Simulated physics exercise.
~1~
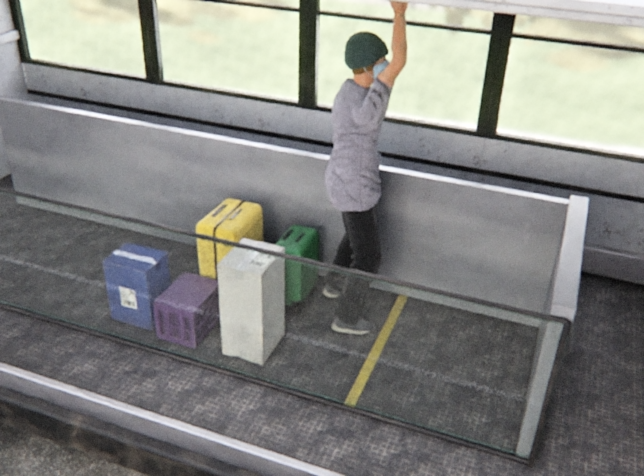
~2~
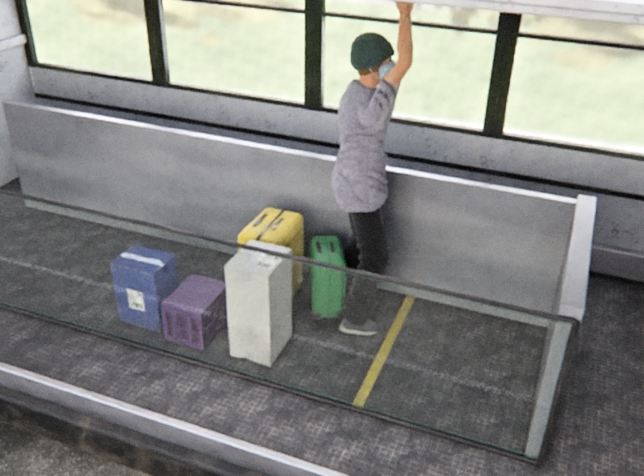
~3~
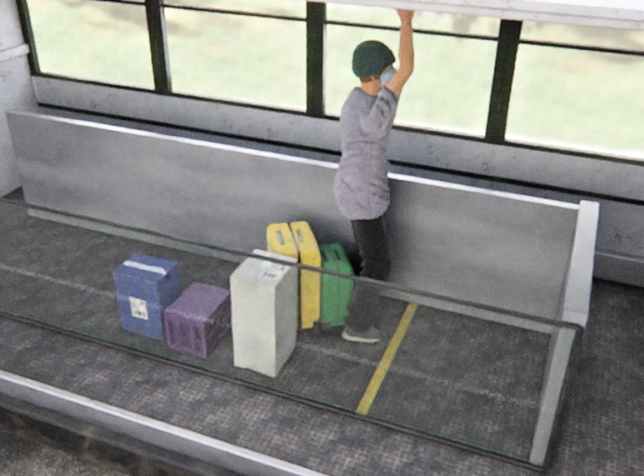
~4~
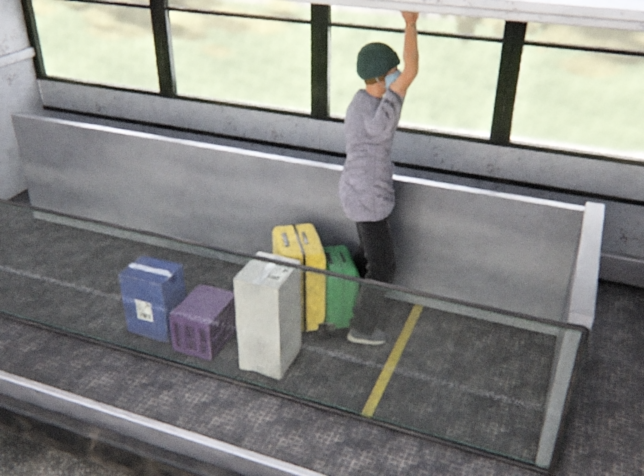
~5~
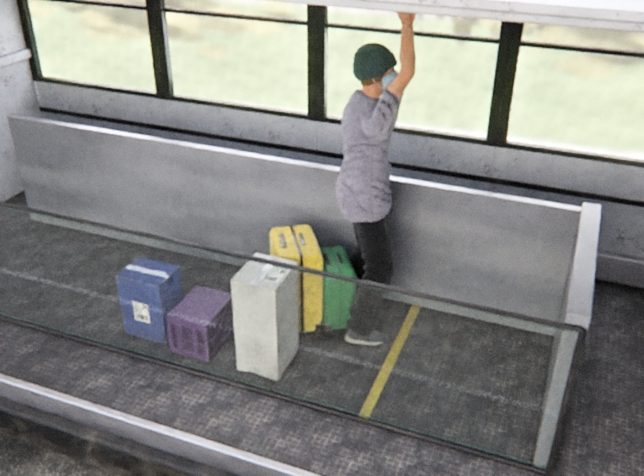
A big yellow wheeled case and a small green one stand loose in the standing bay of a bus, seen from above through a slightly swaying view. A blue pack, a purple crate and a tall white bag stand to the left and front, while a passenger in a green cap and grey top grips the rail overhead. The yellow and green cases roll right, the green one reaching the passenger's legs. The yellow case rolls on until it sits close beside the green. Both then stay upright and still, short of the yellow floor line, and the other luggage never shifts.
